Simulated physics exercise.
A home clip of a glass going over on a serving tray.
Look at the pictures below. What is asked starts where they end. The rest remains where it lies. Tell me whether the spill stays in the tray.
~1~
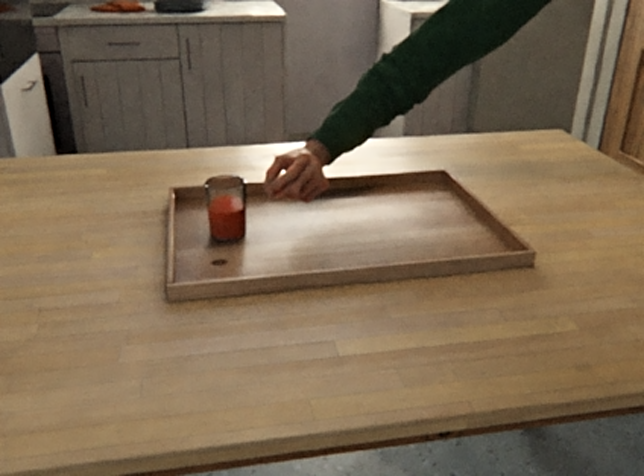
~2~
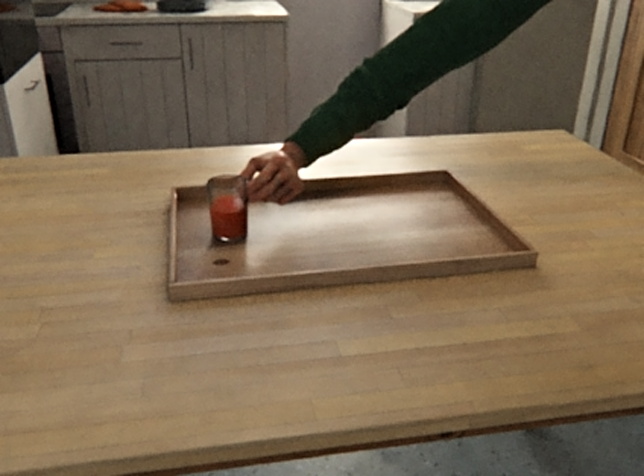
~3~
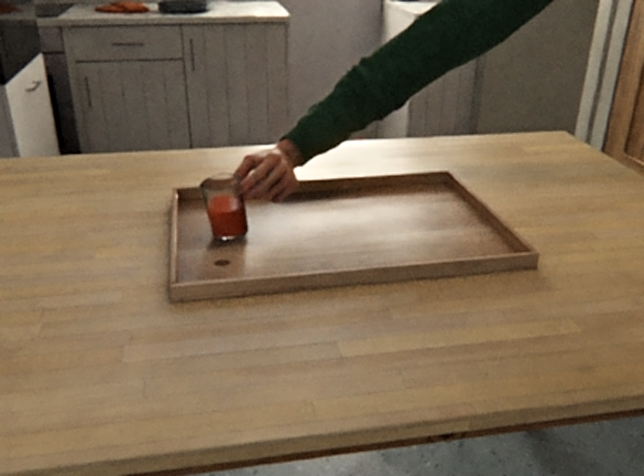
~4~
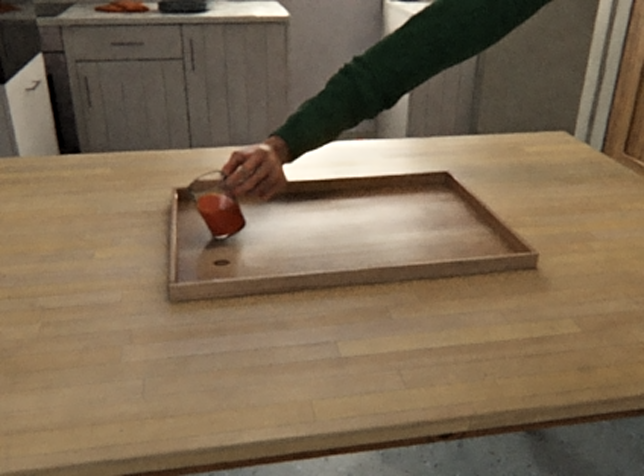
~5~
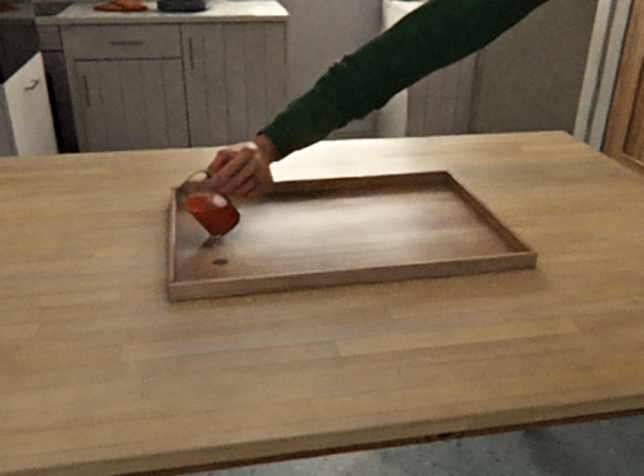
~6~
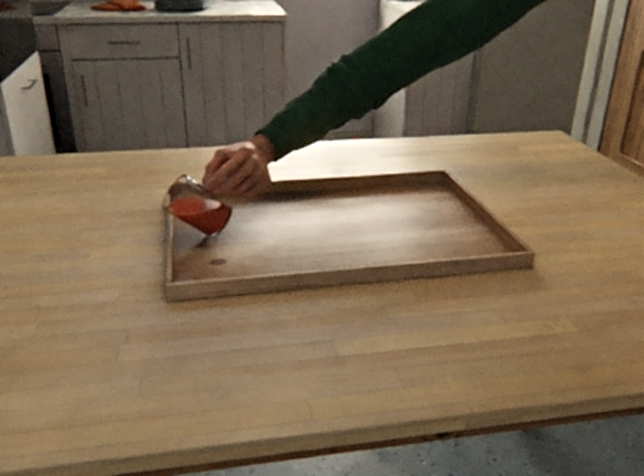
It does not stay in the tray.
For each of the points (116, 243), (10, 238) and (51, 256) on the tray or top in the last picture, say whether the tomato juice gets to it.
Going through them: Spilled on for the first, spilled on for the next, spilled on for the last.
Next, the glass lies across the rim; the puddle covers about as much as a plate; the table is getting wet.
After that, the puddle covers about as much as a tray; the table is getting wet.
Finally, the puddle covers about as much as a tray; the table is getting wet.
